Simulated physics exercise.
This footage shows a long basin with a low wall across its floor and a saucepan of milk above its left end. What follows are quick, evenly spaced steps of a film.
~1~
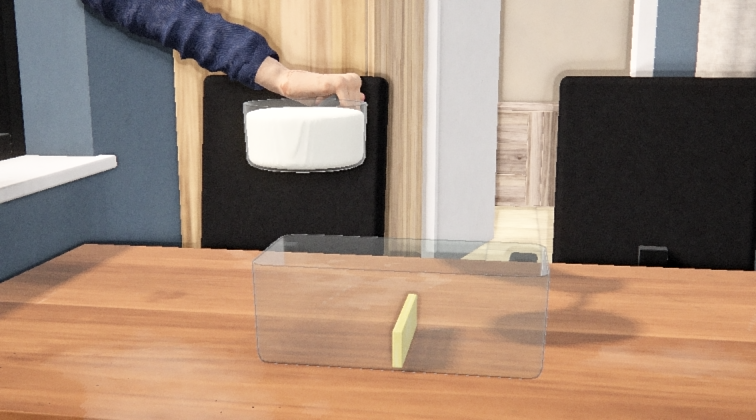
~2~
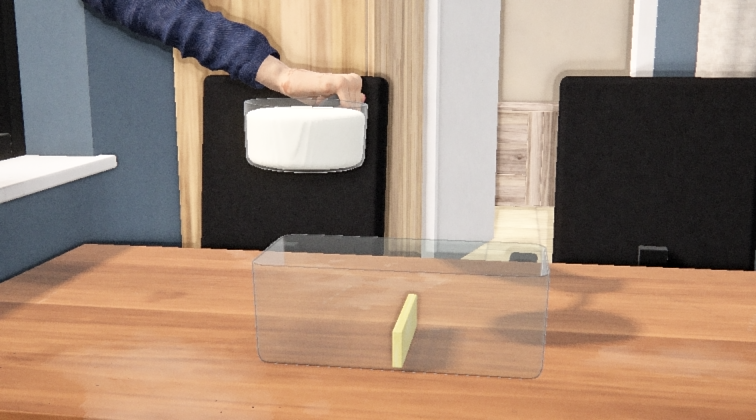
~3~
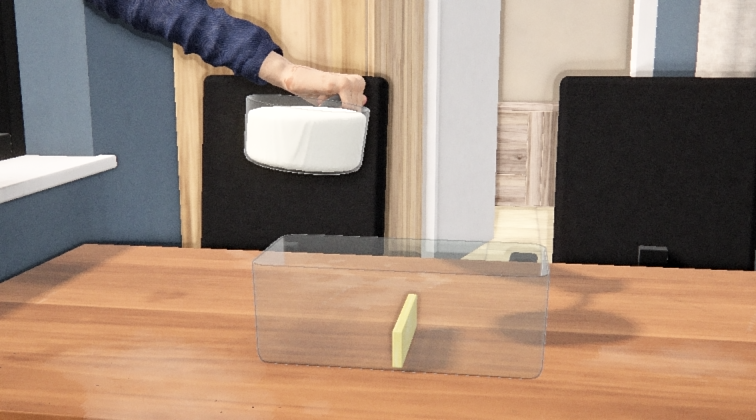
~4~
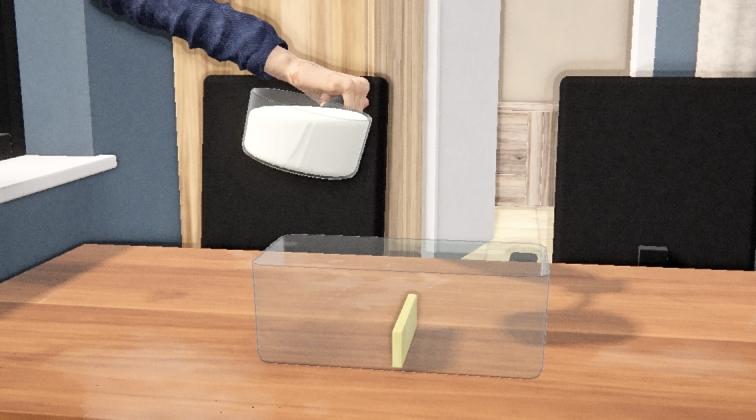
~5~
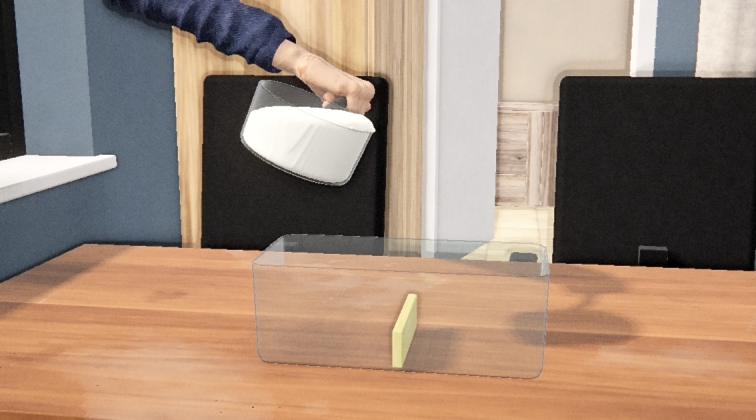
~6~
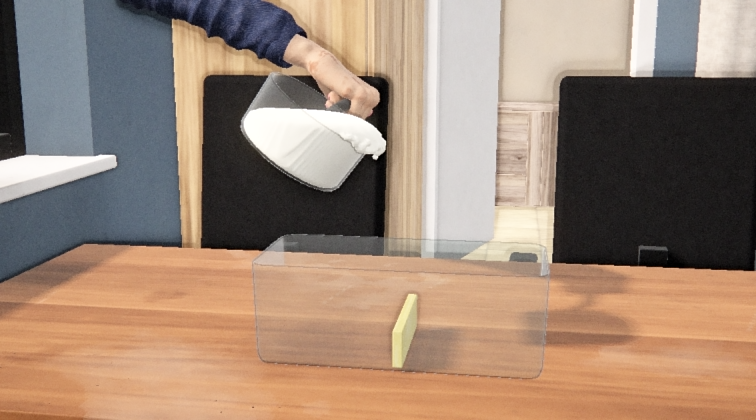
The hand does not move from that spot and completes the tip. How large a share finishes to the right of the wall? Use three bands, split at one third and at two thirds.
Between a third and two thirds ends up there.
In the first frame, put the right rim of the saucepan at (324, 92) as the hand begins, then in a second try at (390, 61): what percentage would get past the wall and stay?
Estimate: 15 per cent, then 75 per cent.
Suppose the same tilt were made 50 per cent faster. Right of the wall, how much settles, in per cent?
Roughly 40 per cent ends up there.
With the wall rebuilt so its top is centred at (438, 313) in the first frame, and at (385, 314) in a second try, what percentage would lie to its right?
The first placement leaves close to 15 per cent, the second close to 70 per cent.
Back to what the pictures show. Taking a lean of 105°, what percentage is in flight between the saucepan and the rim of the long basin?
Near 40 parts in a hundred.
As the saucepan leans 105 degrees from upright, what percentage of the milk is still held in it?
About 15 per cent.
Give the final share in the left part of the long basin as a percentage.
I'd put it at about 45 per cent.
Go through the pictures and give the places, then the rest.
It leans 0°; its right rim is at (365, 106); the milk meets the walls at (251, 112) and (364, 114); the long basin's rim runs from (268, 250) to (547, 261); the wall's top is at (406, 313), in the first picture.
It leans 2°; its right rim is at (365, 107); the milk meets the walls at (252, 111) and (364, 115), in the second picture.
It leans 6°; its right rim is at (367, 113); the milk meets the walls at (253, 110) and (366, 117), in the third picture.
It leans 14°; its right rim is at (370, 121); the milk meets the walls at (255, 110) and (369, 118), in the fourth picture.
It leans 24°; its right rim is at (371, 133); the milk meets the walls at (253, 112) and (371, 127); 2 per cent is over the edge, in the fifth picture.
It leans 36°; its right rim is at (369, 147); the milk meets the walls at (251, 112) and (360, 132); 8 per cent is over the edge, in the sixth picture.
A moment on, the saucepan is tipped right over and 16 per cent is still to pour, 8 is left of the wall and 37 right of it.
Next, the saucepan is tipped right over and 1 per cent is still to pour, 41 is left of the wall and 53 right of it.
Then the saucepan is tipped right over and 0 per cent is still to pour, 46 is left of the wall and 52 right of it.
Later the saucepan is tipped right over and 0 per cent is still to pour, 46 is left of the wall and 52 right of it.
Finally, 46 per cent lies left of the wall, 52 right of it and 2 outside.
